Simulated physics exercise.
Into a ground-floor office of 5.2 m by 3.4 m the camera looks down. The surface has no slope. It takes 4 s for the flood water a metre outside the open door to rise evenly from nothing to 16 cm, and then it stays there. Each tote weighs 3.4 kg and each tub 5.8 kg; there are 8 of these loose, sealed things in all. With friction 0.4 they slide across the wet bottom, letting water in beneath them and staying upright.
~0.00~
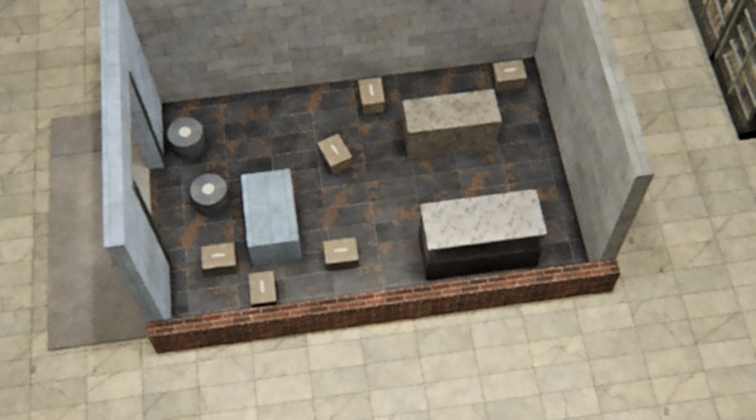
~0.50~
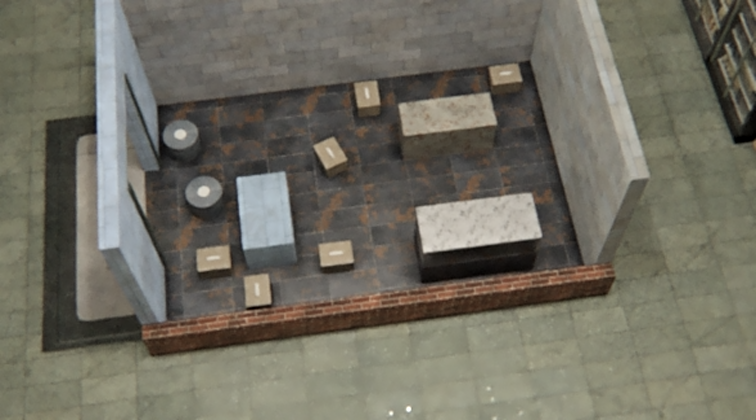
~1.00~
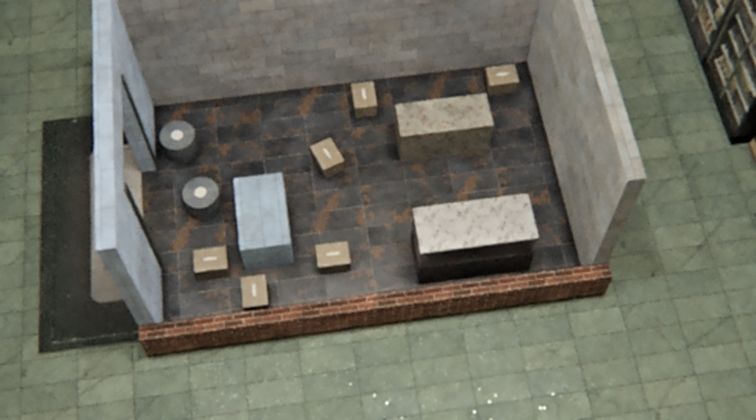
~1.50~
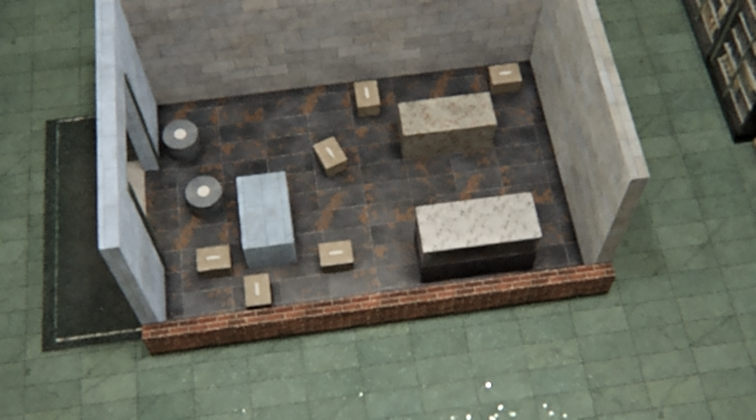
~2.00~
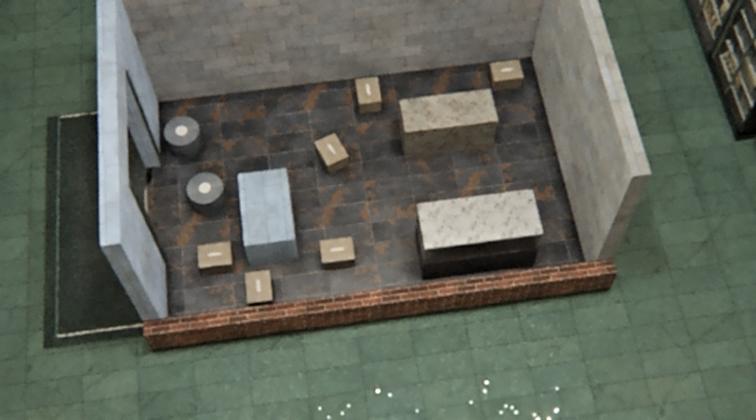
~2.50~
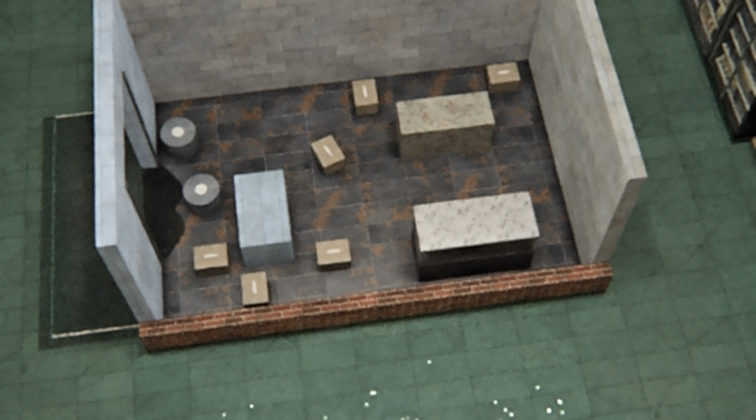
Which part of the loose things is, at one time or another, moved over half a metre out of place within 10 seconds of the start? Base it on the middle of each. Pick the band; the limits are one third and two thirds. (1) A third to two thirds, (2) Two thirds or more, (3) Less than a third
(2) Two thirds or more.
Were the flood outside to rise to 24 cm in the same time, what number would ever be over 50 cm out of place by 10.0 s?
Then 7.
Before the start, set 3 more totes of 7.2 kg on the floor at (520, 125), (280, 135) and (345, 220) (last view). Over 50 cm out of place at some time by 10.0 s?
In turn: Within the mark, beyond the mark, within the mark.
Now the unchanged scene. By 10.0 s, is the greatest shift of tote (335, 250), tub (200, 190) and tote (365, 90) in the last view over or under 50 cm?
Within, beyond, beyond.
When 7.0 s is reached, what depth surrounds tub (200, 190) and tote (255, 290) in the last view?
Around 6 cm and 2 cm.
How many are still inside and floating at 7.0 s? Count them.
2 at that moment.
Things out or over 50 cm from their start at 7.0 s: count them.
4.
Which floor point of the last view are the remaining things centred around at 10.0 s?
That lands at roughly (385, 185).
After 3.5 s 0 of 8 are over 50 cm from their spots; 0 afloat.
After 4.5 s 0 of 8 are over 50 cm from their spots; 1 afloat.
After 7.0 s 4 of 8 are over 50 cm from their spots; 2 afloat.
After 10.0 s 5 of 8 are over 50 cm from their spots, and 6 have been at some point; 5 afloat.
